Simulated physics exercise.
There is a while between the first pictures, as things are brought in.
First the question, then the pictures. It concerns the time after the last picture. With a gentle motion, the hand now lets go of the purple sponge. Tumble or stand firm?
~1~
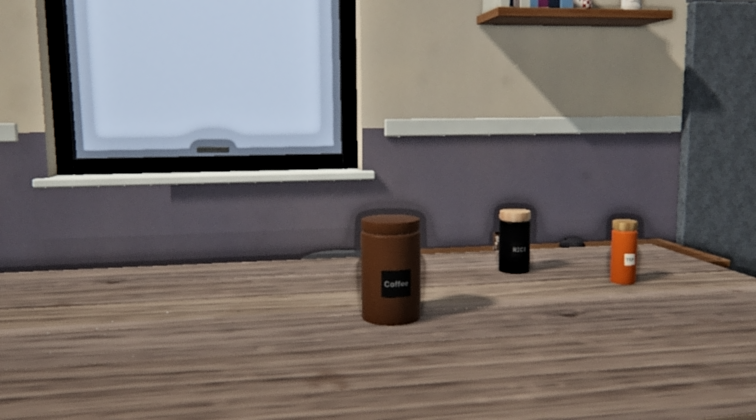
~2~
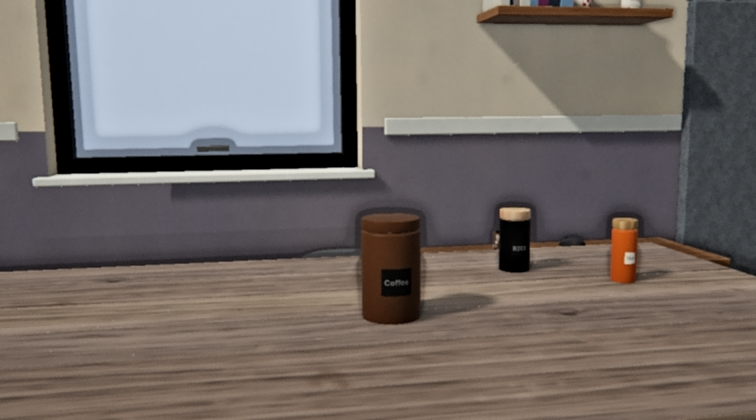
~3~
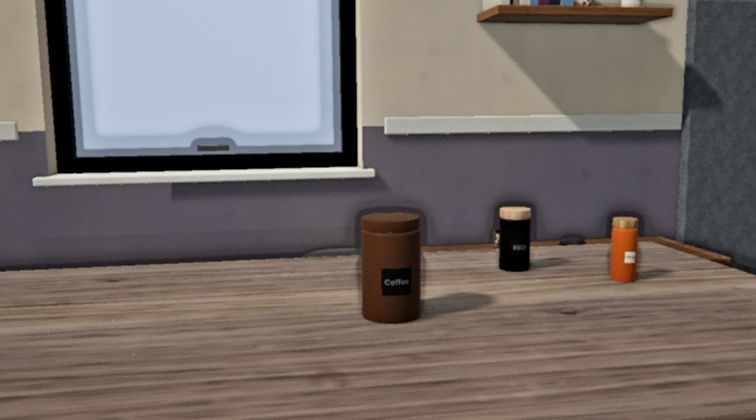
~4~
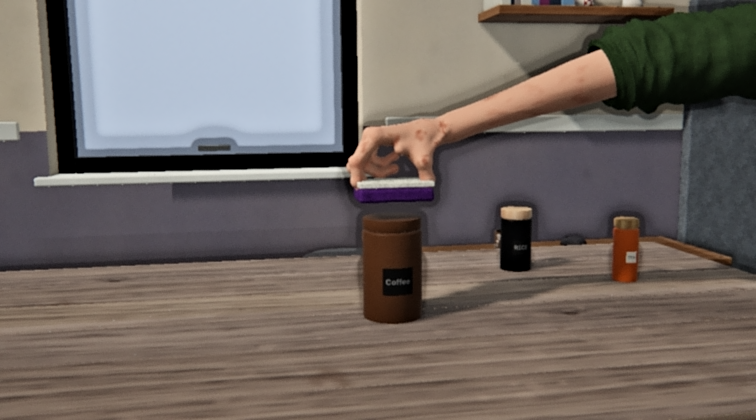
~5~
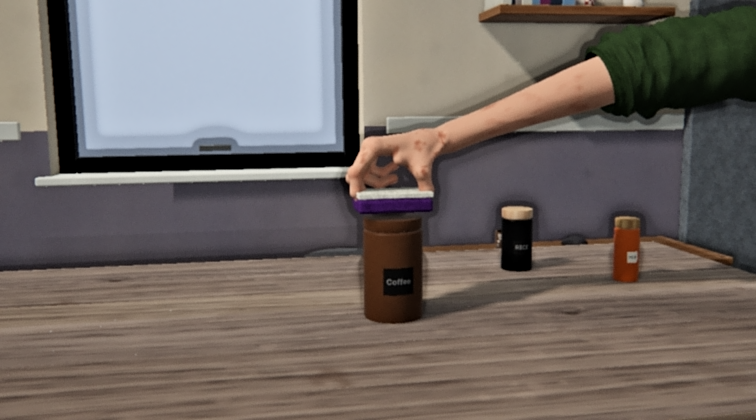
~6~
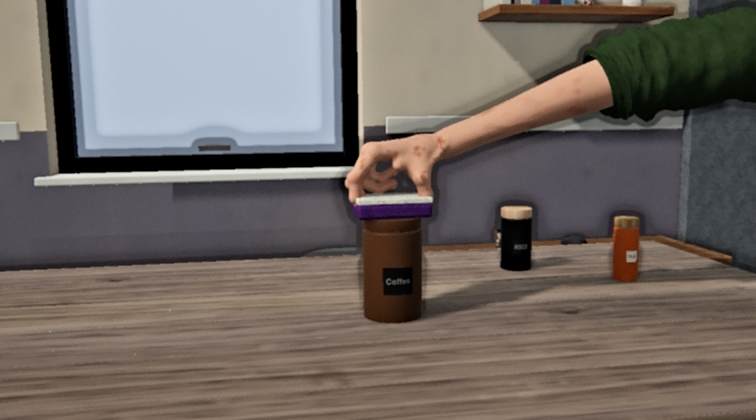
Safe.
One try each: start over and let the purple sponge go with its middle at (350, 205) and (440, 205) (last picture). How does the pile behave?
So, in case one it falls over, and in case two it falls over.
Then, 1.00 s later than the last frame, all is still.
Then, 2.10 s later than the last frame, things are still on the move.
When it is over, all 4 as before. End places, in pixels of the last picture, purple sponge near (391, 206). The pile keeps its balance.
